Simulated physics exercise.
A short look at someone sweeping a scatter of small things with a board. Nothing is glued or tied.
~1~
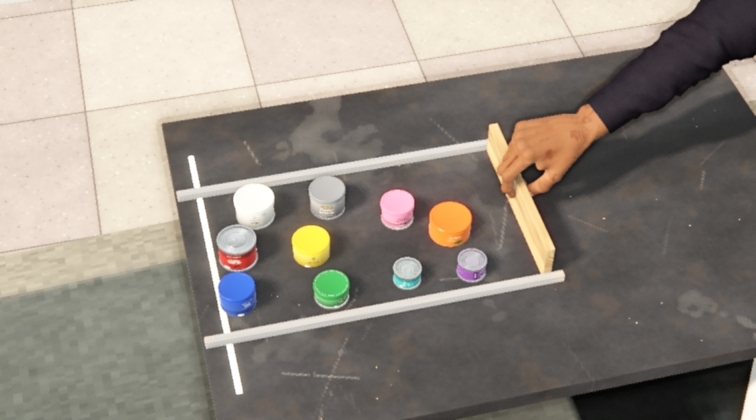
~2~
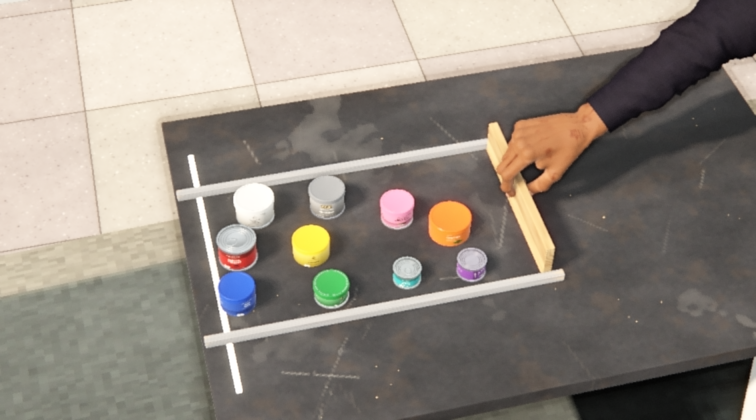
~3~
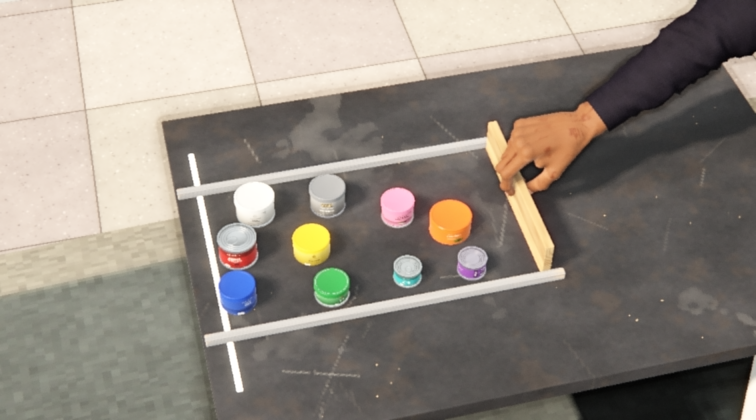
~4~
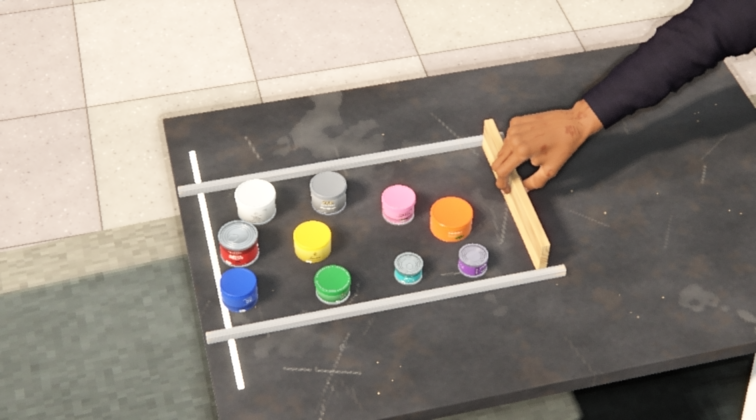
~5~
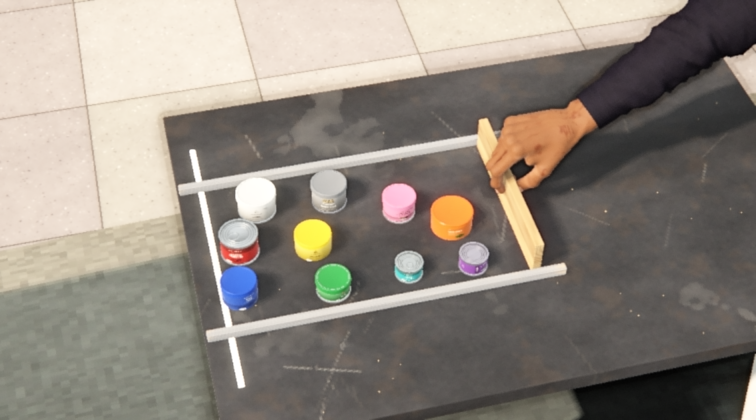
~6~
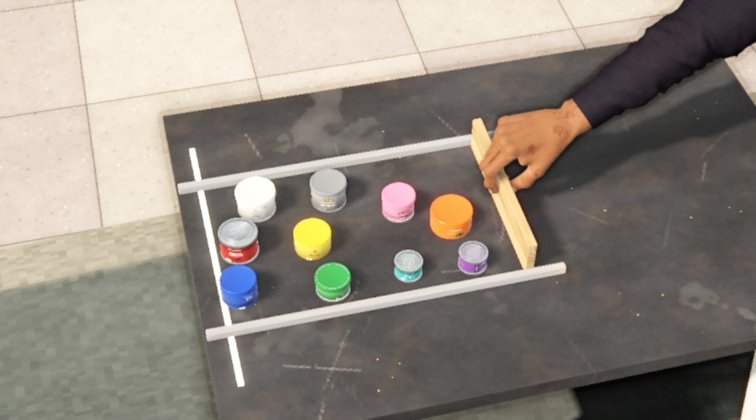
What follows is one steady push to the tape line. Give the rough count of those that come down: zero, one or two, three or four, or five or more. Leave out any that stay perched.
Here the number that fall off is five or more.
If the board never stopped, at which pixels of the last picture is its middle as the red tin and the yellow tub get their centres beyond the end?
Near (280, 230) and (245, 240).
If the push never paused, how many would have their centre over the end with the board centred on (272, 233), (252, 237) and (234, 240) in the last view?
Past the end: 1, 2 and 5.
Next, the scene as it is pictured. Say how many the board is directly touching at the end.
4 of them.
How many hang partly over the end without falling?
Overhanging: 4.
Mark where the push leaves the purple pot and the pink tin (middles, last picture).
Near (211, 307) and (194, 236).
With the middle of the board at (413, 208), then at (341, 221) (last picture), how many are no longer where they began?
At the one place 4, at the other 7.
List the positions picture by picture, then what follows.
Blue tub (237, 294); red tin (237, 249); white tin (255, 207); board (519, 197); tape (213, 265), in the first frame.
Red tin (237, 248); turquoise tin (407, 273), in the second frame.
White tin (255, 205); green tin (332, 288), in the third frame.
Blue tub (239, 290); orange tub (451, 220), in the fourth frame.
Red tin (239, 243); purple pot (473, 259), in the fifth frame.
Blue tub (239, 287); red tin (239, 242); white tin (256, 200); board (502, 192); tape (214, 257), in the sixth frame.
Soon after, none off yet; blue tub at rest near (239, 287); red tin at rest near (239, 242); white tin at rest near (256, 200).
After that, none off yet; blue tub displaced about its own width near (210, 289); red tin tilting a little near (176, 239); white tin displaced about its own width near (202, 209).
In the end, the number that fall off is five or more; gone, turquoise tin, green tin, yellow tub, white tin, red tin and blue tub.
